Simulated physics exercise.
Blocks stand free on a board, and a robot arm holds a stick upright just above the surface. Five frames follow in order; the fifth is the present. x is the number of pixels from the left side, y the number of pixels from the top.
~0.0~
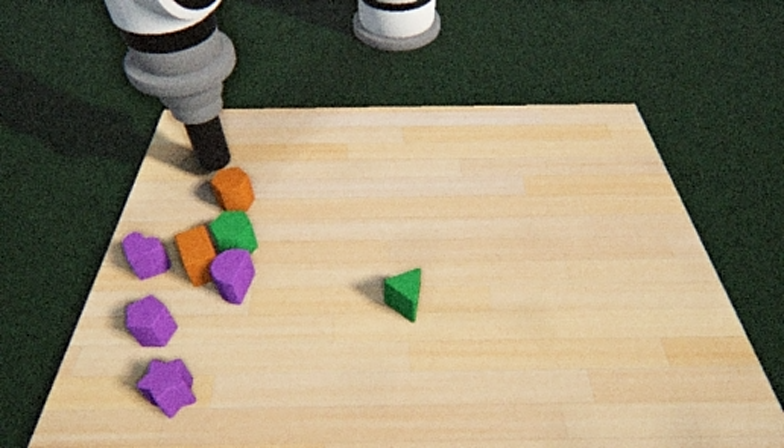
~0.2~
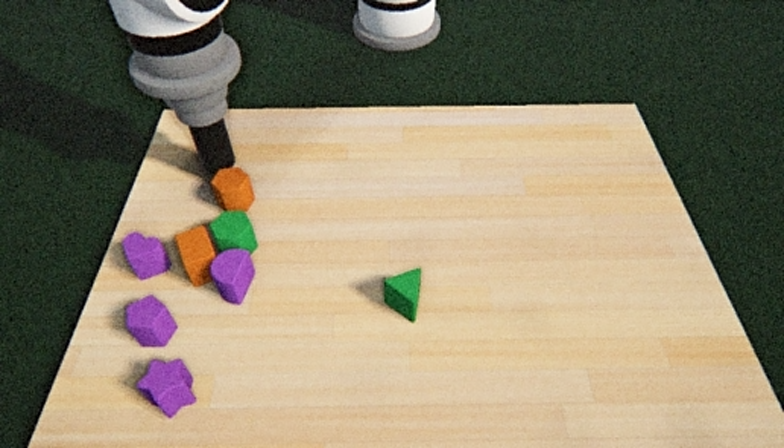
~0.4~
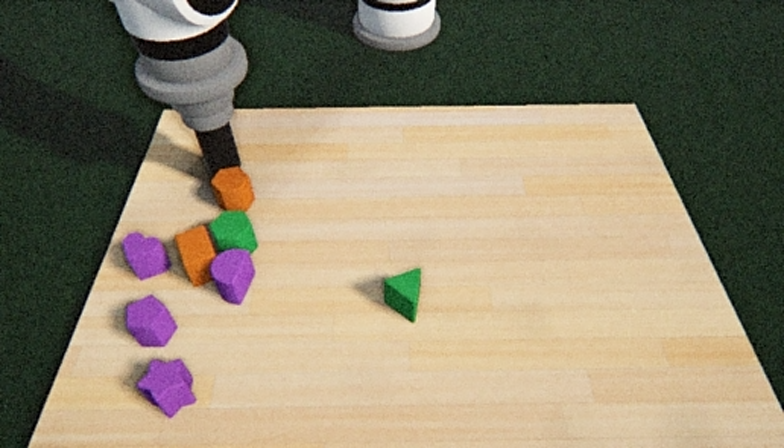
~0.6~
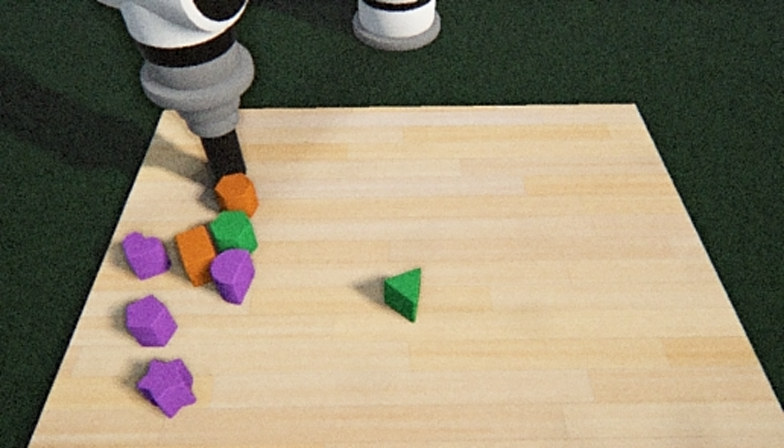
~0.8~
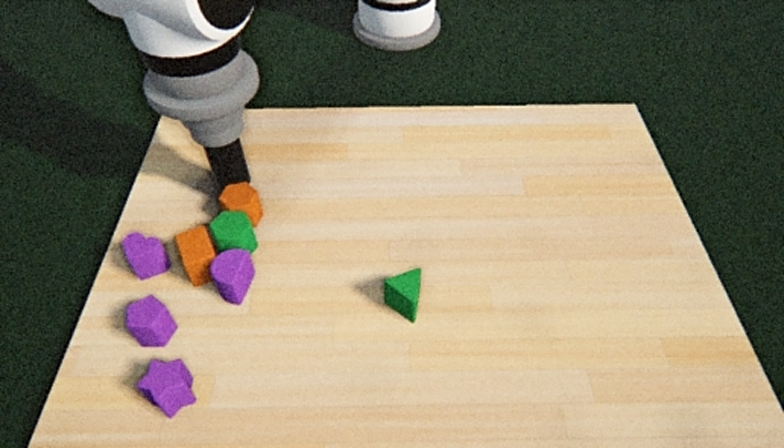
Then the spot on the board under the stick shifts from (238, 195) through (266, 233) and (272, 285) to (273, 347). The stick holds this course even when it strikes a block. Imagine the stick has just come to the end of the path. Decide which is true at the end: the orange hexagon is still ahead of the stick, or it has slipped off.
Pushed along.
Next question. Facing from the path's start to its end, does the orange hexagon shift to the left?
It seems not.
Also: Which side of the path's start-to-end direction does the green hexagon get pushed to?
The answer is right.
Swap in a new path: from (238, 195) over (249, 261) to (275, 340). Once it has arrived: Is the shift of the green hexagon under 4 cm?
No, that is not what happens.
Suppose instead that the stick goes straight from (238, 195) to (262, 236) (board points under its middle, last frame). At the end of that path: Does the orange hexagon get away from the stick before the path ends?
No, it doesn't check out.
On the path given first. One third of the way, stick (263, 222); purple half-round block (216, 301), turned 35° clockwise; green hexagon (235, 268), turned 15° clockwise; orange hexagon (258, 240), turned 30° clockwise.
Two thirds of the way, stick (268, 274); purple star-shaped block (157, 382); purple half-round block (177, 347), turned 75° clockwise; green hexagon (216, 322), turned 40° clockwise; orange hexagon (254, 298), turned 55° clockwise.
At the end, stick (269, 337); purple star-shaped block (151, 387); purple half-round block (163, 351), turned 80° clockwise; green hexagon (211, 339), turned 85° clockwise; orange hexagon (254, 367), turned 90° clockwise.
